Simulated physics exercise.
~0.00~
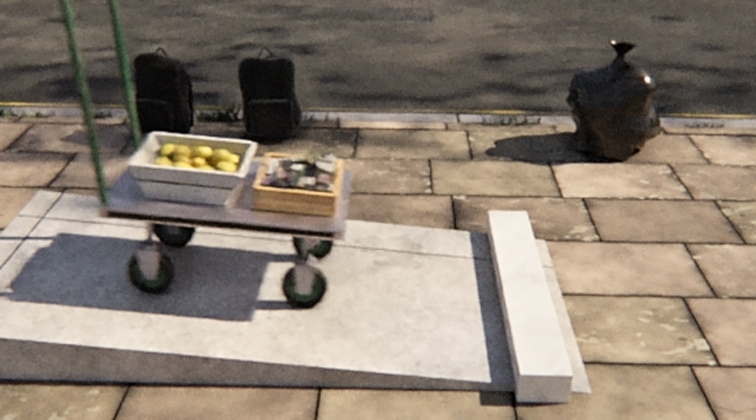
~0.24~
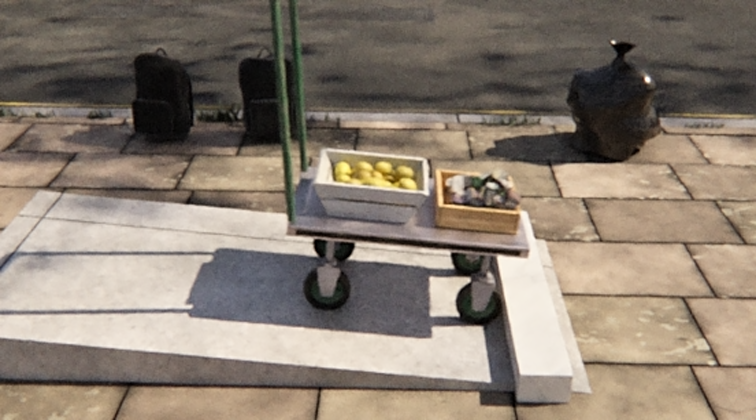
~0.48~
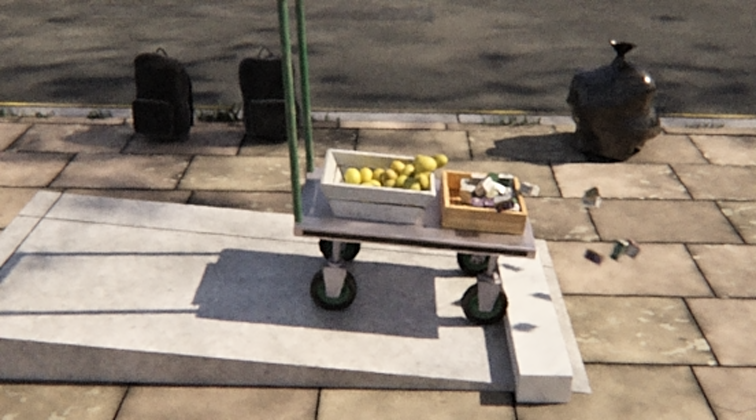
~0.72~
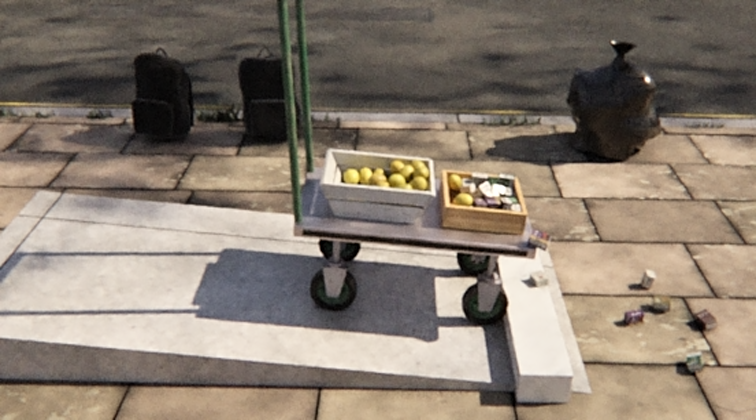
A flat cart with green upright poles rolls to the right down a pale, shallow ramp on a sunlit paved footway, seen from above and to the side. It carries a white tote of yellow fruit on the left and a smaller wooden tote of small dark and pale cartons on the right. Two black backpacks and a black rubbish bag stand behind, beside the road. The cart stops against the white wheel stop, and the loads surge forward. Several cartons fly out onto the paving, while some yellow fruit lands in the wooden tote. Both totes stay in place, still mostly filled.
